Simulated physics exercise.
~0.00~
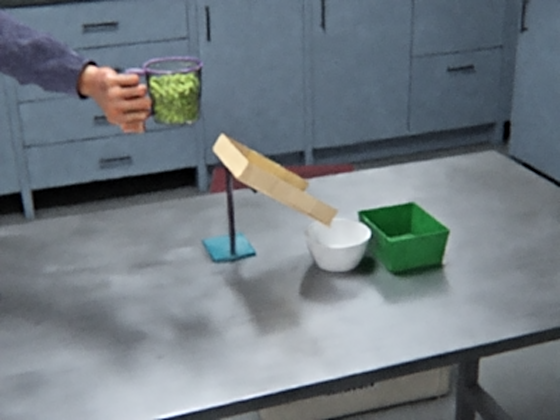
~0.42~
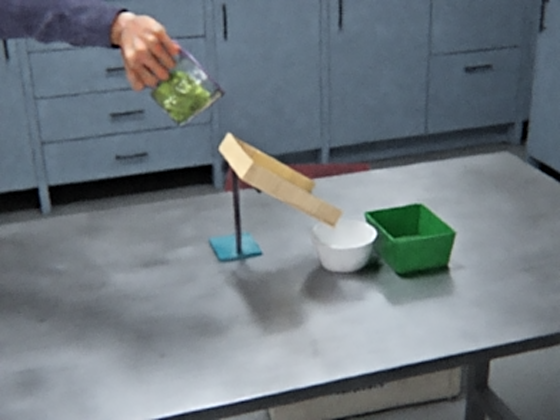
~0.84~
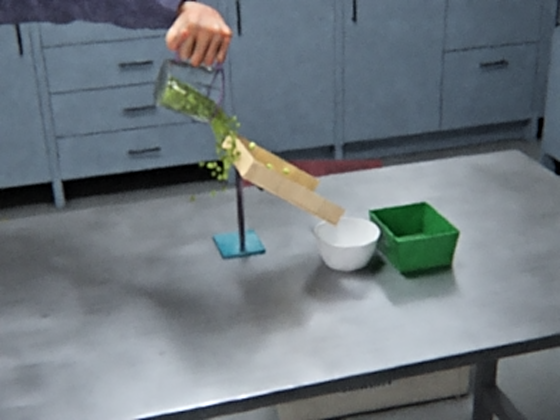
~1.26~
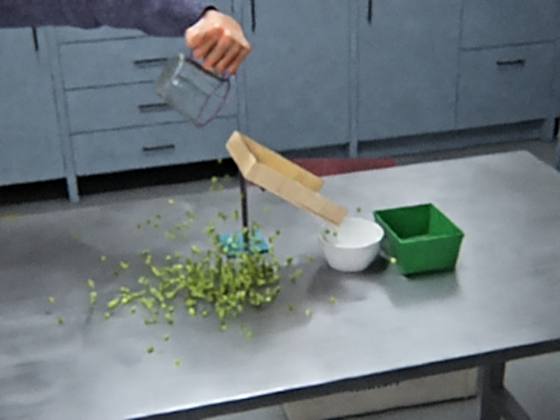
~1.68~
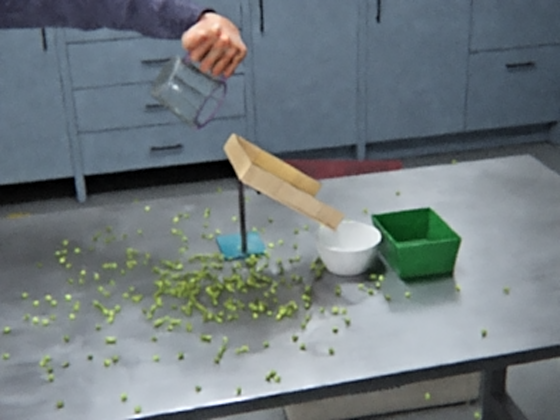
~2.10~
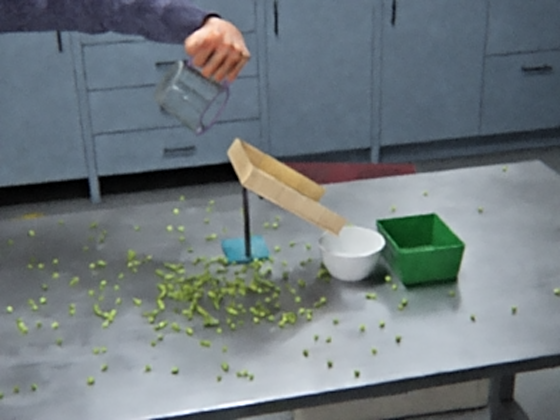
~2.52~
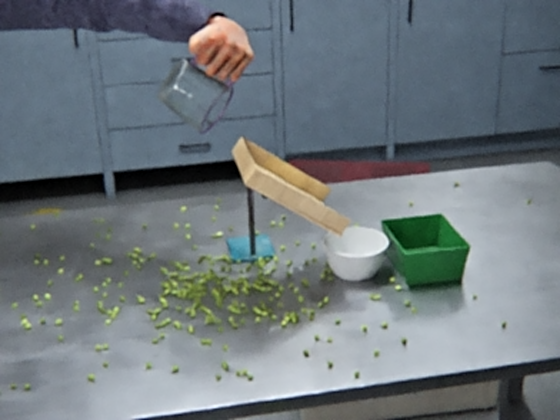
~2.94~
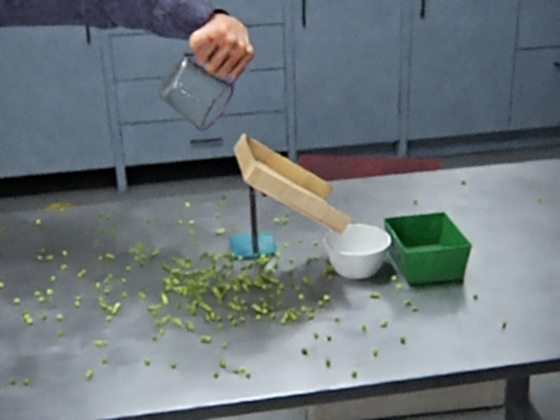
On a grey table, a hand tipping a clear cup of green peas over a wooden slope, the peas scattering across the tabletop.
